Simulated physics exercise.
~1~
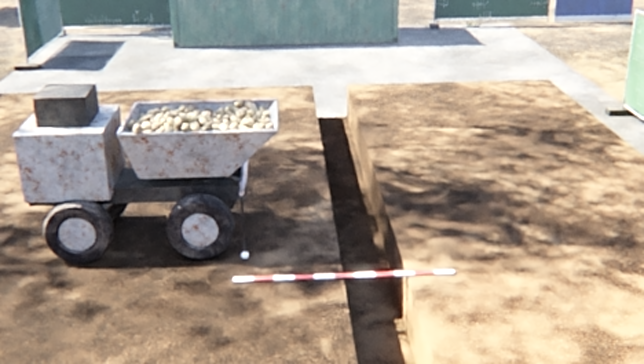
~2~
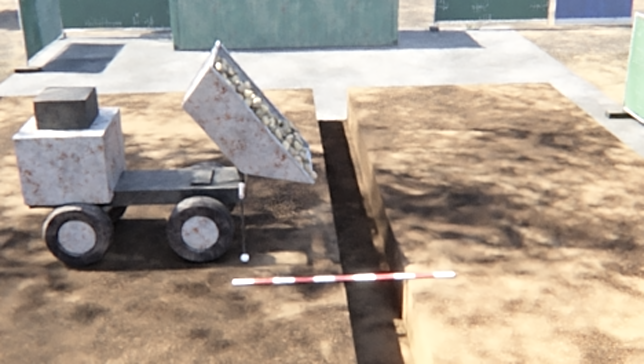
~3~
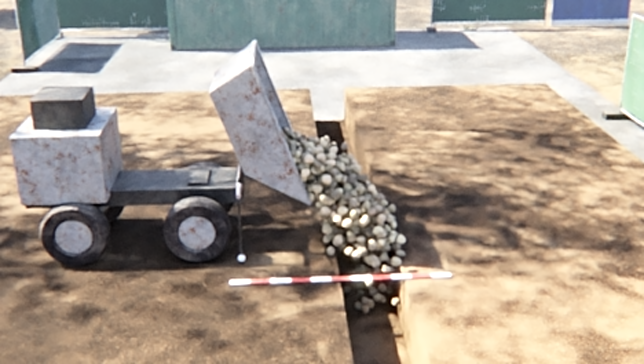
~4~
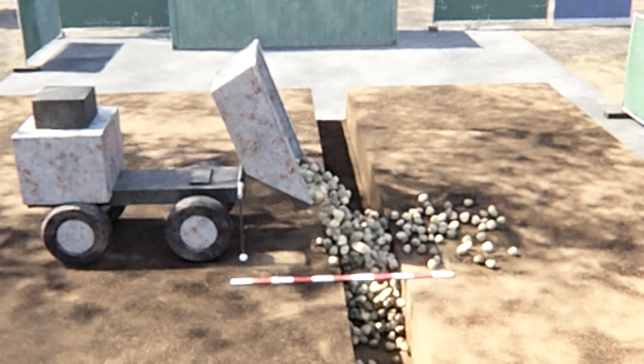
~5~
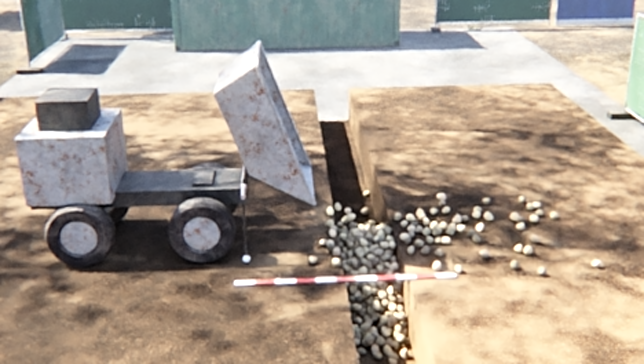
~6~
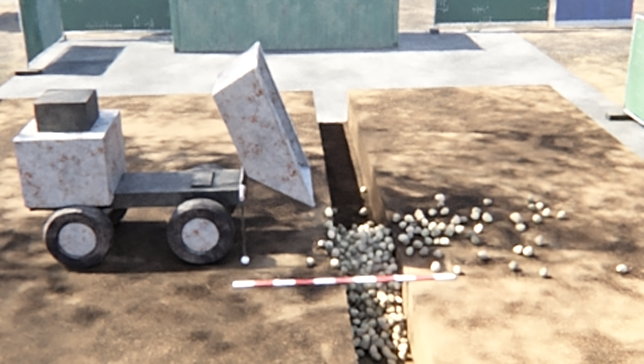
To begin with, a small dumper with a rusty, pale body full of rounded cobbles stands left of a narrow trench, with a red and white striped staff lying across the gap. The body tips up steeply toward the right, and the stones slide down to its lower edge. They then pour out in a thick stream into the trench, and some spill onto the ground beyond it. The body stays raised as the last cobbles leave it and a few roll farther right. Finally it is empty, with most stones heaped in the trench, some scattered past it and very few on the near side.
